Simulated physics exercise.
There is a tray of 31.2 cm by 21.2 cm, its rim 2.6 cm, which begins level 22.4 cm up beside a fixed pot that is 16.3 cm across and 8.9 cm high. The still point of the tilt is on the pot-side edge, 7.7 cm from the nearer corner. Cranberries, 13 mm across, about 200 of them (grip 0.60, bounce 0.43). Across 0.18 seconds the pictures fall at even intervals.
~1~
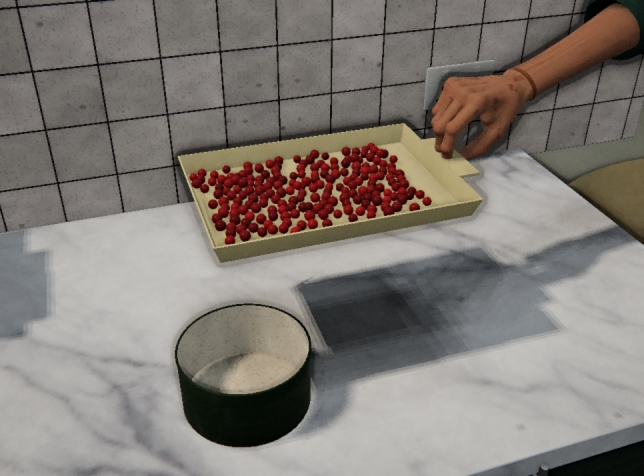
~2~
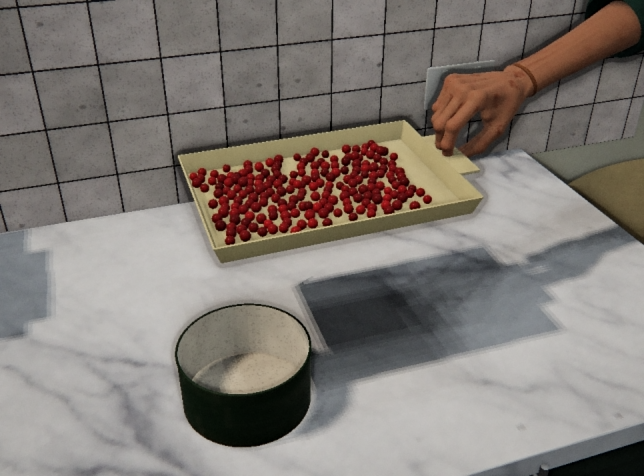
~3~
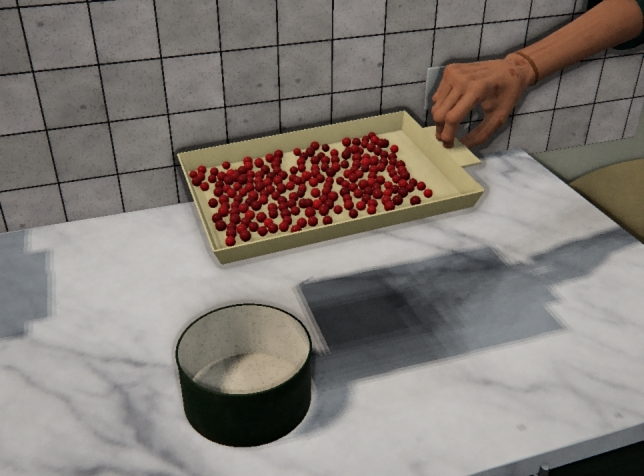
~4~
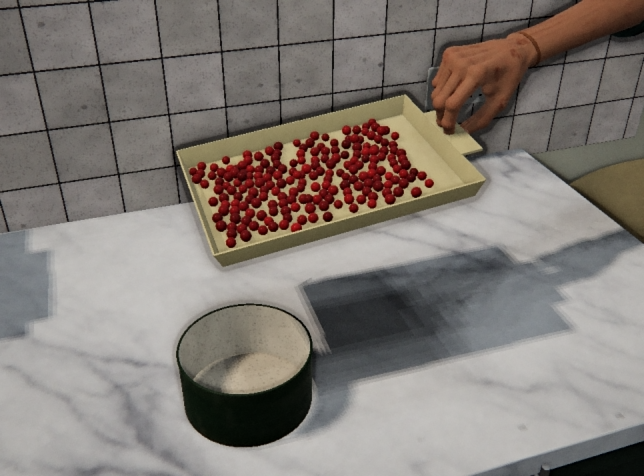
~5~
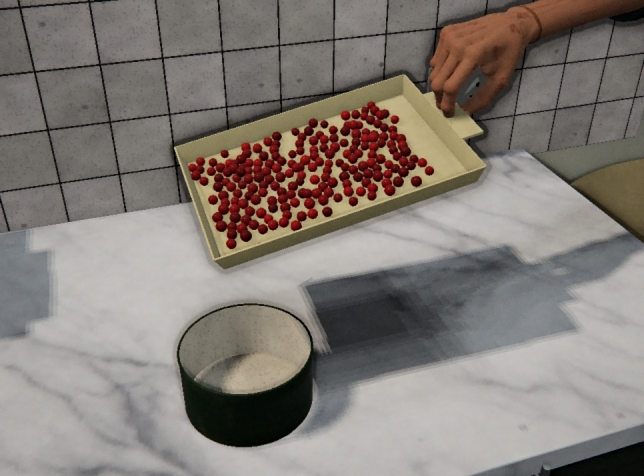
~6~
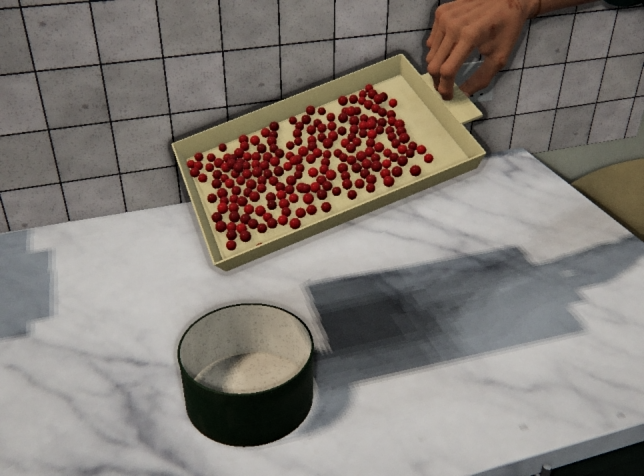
On a marble counter, a hand lifts one end of a tray of red berries.
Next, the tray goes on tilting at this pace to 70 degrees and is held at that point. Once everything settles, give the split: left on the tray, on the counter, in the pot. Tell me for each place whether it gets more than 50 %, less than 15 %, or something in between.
I expect tray: In between, counter: In between, pot: In between.
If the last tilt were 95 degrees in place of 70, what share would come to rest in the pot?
That would be around 65 percent.
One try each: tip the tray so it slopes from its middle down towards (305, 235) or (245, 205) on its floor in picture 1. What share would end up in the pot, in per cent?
50 and 0 %.
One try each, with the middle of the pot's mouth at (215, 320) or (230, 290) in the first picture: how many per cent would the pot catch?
That gives roughly 10 per cent and then 0 per cent.
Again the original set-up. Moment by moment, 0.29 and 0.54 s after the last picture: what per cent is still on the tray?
First 100, then 55.
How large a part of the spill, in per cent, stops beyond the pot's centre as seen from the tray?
I'd put it close to 100 per cent.
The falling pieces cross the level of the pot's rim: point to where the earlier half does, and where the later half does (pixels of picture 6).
I'd mark about (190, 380) for the first half, then (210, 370) for the second.
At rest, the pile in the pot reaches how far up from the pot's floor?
Some 2.5 cm above the floor.
Then, 0.18 s after the last picture, tilt 47 degrees; the tray holds 100 %, the pot 0 %.
Then, 0.29 s after the last picture, tilt 64 degrees; the tray holds 100 %, the pot 0 %.
Then, 0.54 s after the last picture, tilt 70 degrees; the tray holds 55 %, the pot 10 %.
In the end, tray 35 %, counter 30 %, pot 35 %.
